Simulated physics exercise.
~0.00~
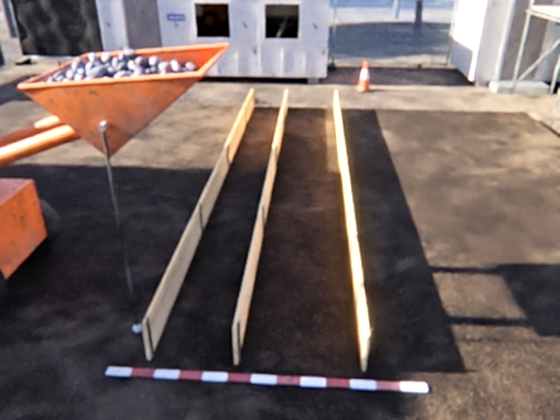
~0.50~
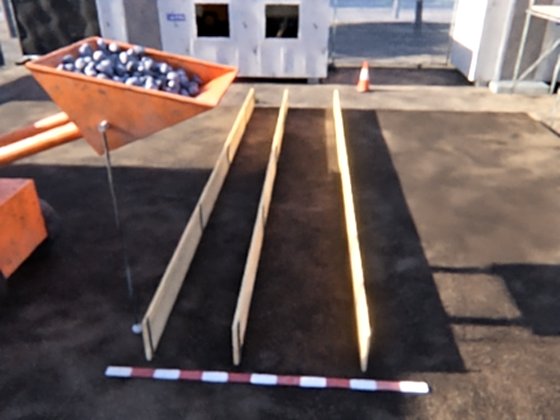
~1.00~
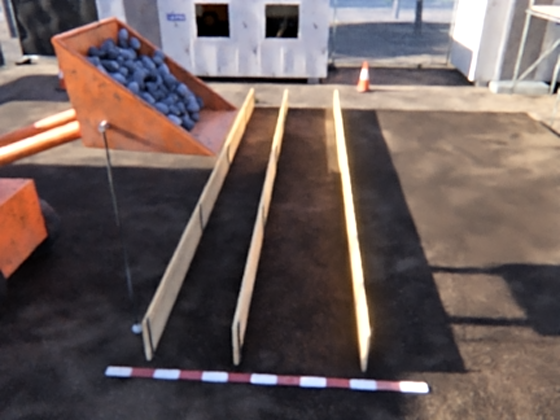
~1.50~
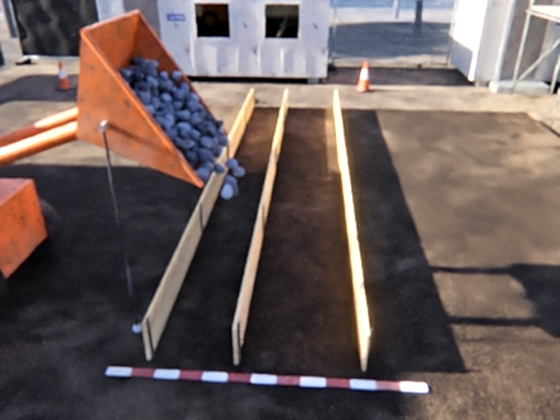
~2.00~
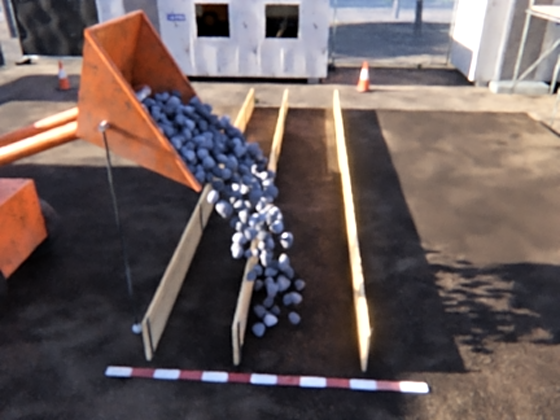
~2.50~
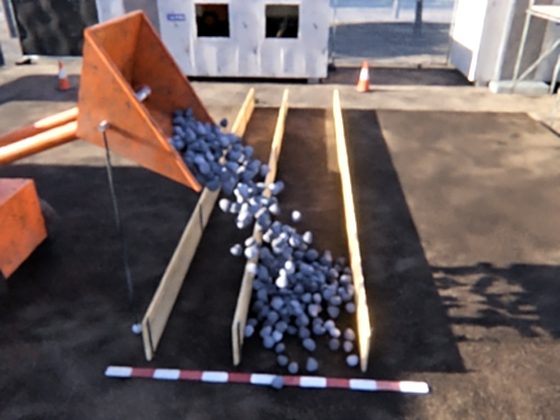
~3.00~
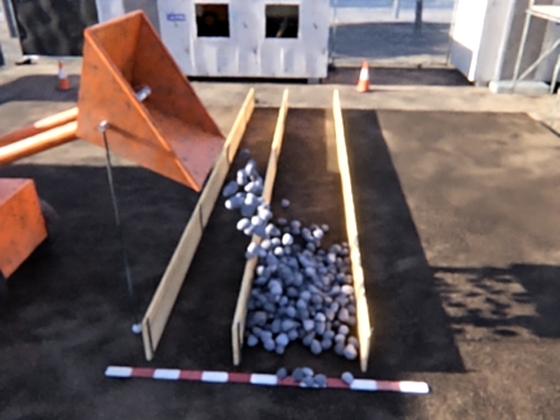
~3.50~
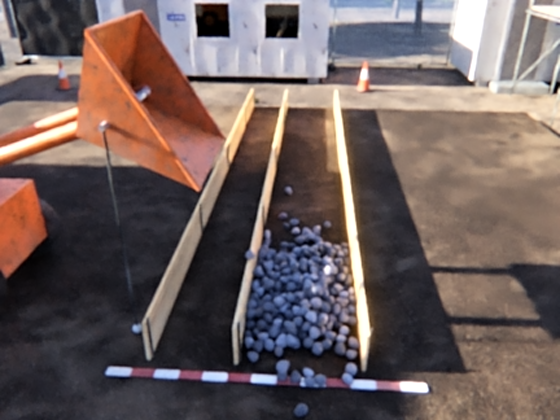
To begin with, an orange bucket full of grey rounded stones sits at the left, beside three long wooden planks laid out on dark ground, with a red and white striped bar in front. The bucket tips steadily toward the right, and the stones slide down to its lower lip. The first few drop over the edge, then a thick stream pours across the left-hand planks. Most of the stones tumble into the right-hand bay and pile up near its front end as the bucket empties and stays tilted. Finally the stones lie heaped between the middle and right planks, a few having rolled out by the striped bar, while the left-hand bay is empty.
